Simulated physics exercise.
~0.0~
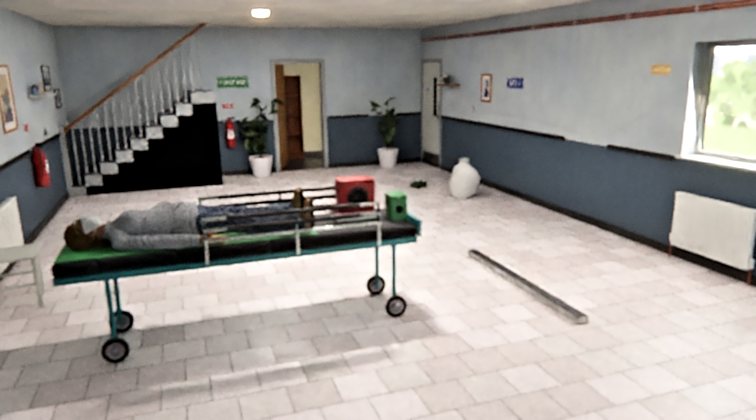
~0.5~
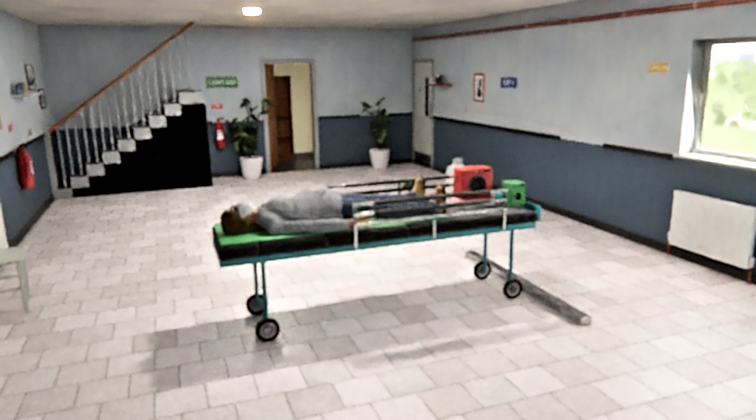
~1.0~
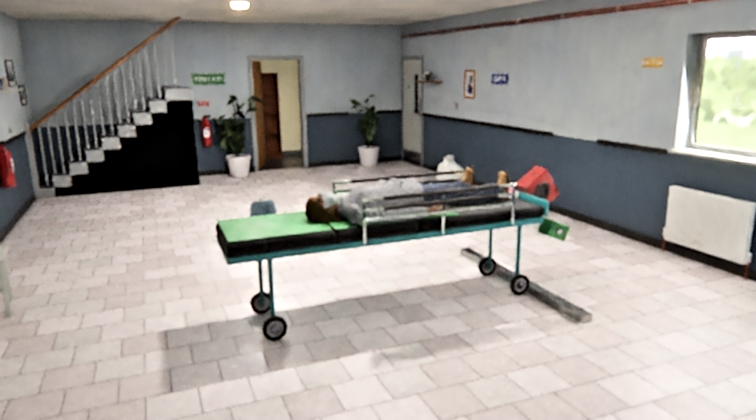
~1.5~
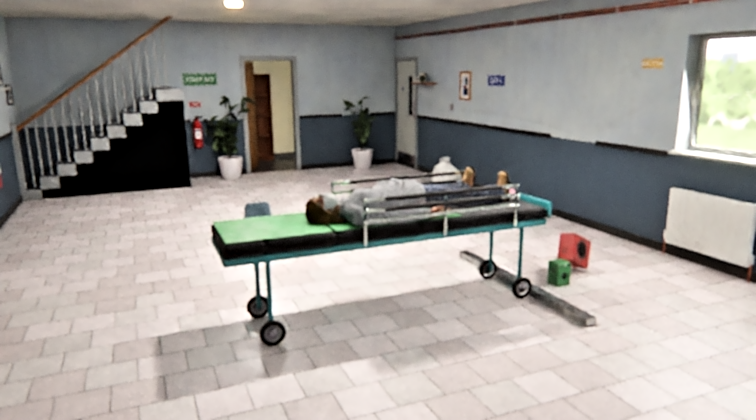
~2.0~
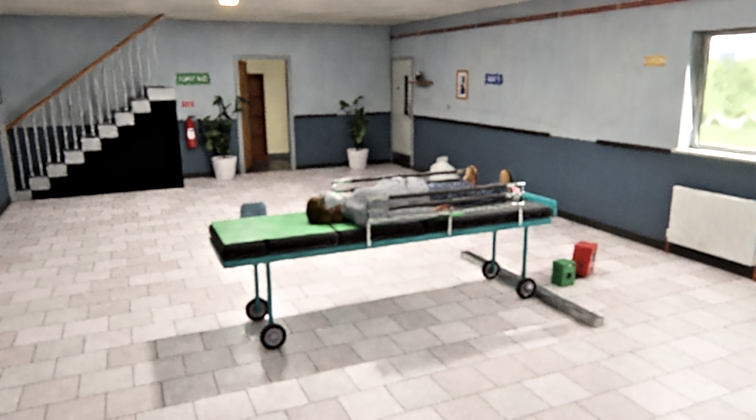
In a hallway with a staircase, a trolley carrying a person lying down rolled right and stopped abruptly near a bar on the floor, and the person slid toward the far end while a red box and a green one tumbled off onto the tiles.
